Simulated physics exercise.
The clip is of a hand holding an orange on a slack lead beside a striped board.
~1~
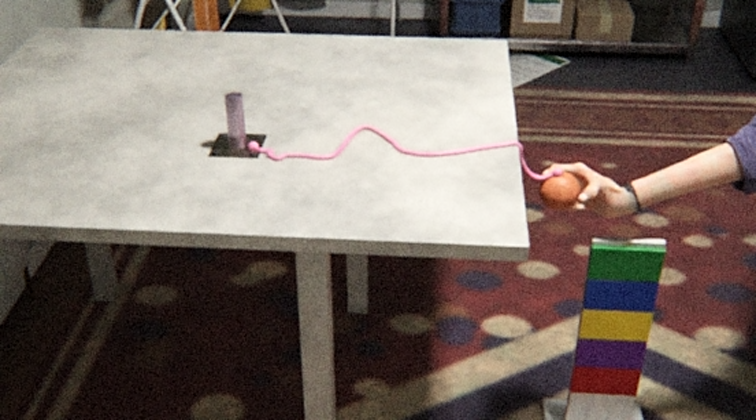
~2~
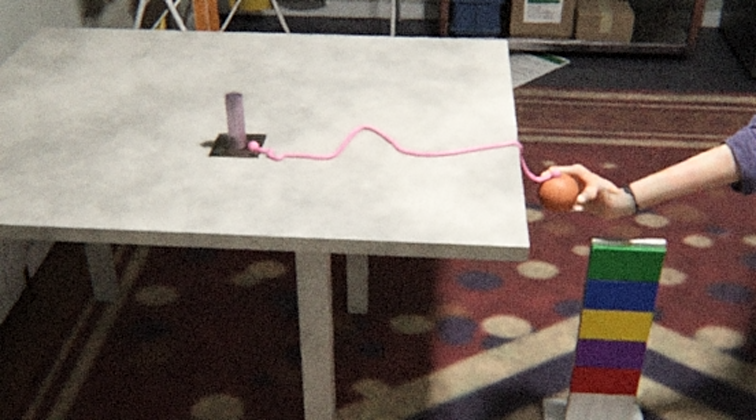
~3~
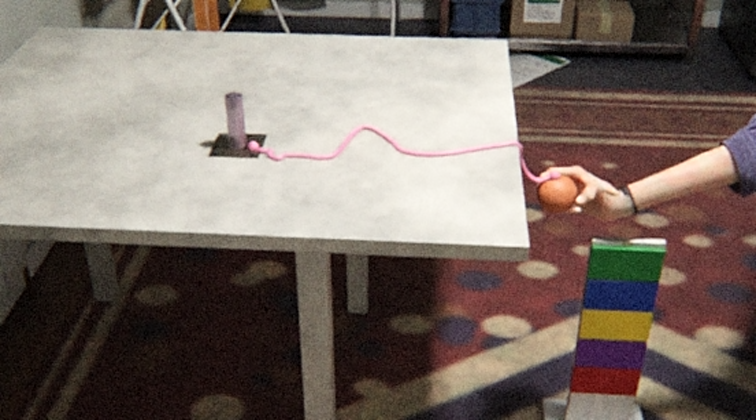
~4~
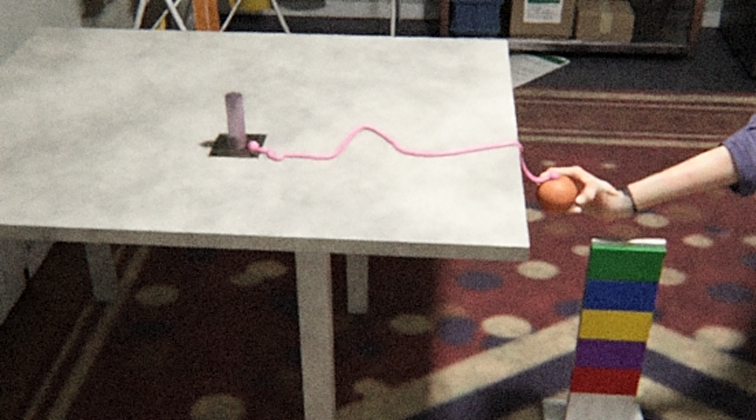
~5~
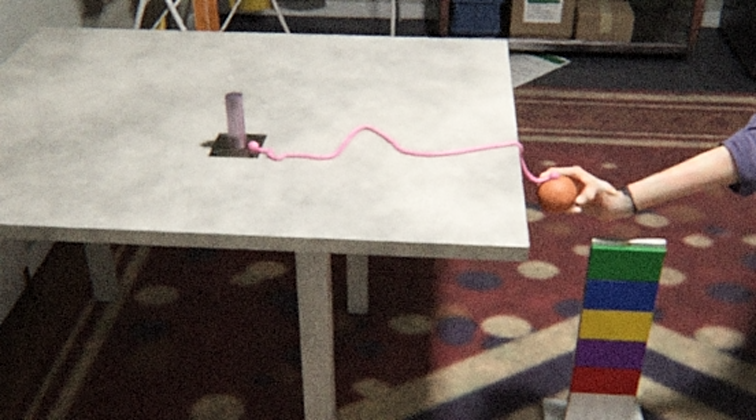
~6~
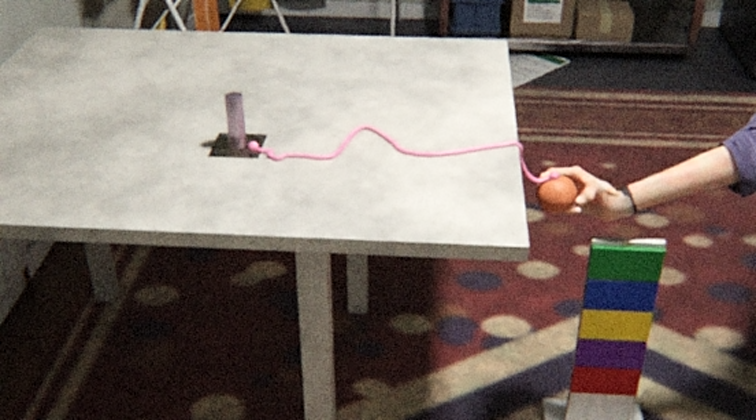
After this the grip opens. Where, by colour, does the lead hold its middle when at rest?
By colour, at blue.
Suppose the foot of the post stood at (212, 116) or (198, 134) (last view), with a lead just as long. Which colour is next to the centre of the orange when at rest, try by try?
Answer, in order: Green, green.
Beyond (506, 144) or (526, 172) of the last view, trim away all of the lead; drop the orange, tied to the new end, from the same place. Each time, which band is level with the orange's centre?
Taking them in turn, you'd get above them all, then green.
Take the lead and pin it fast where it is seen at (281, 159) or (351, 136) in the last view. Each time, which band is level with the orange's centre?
Taking the two tries in turn, you'd get blue and then green.
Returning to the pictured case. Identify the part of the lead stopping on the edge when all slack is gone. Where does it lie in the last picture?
Answer: The point at (434, 155).
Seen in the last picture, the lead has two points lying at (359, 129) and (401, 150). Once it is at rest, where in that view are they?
One finishes at (417, 144) and the other at (487, 143).
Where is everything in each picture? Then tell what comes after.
Orange (560, 191); green (626, 266); blue (621, 297); yellow (616, 326); purple (611, 355); red (606, 382), in the first frame.
Orange (558, 193); lead through (273, 158) (340, 150) (380, 133) (434, 154) (507, 144), in the second frame.
Orange (557, 194), in the third frame.
Orange (556, 195); lead through (273, 158) (340, 150) (380, 133) (434, 154) (507, 144), in the fourth frame.
Orange (556, 195), in the fifth frame.
Orange (556, 195); lead through (273, 158) (340, 150) (380, 133) (434, 154) (507, 144), in the sixth frame.
A little later, orange near (492, 281); level with blue.
Next, orange near (528, 293); level with blue.
When it is over, orange near (512, 294); level with blue. Its middle rests at the blue band.
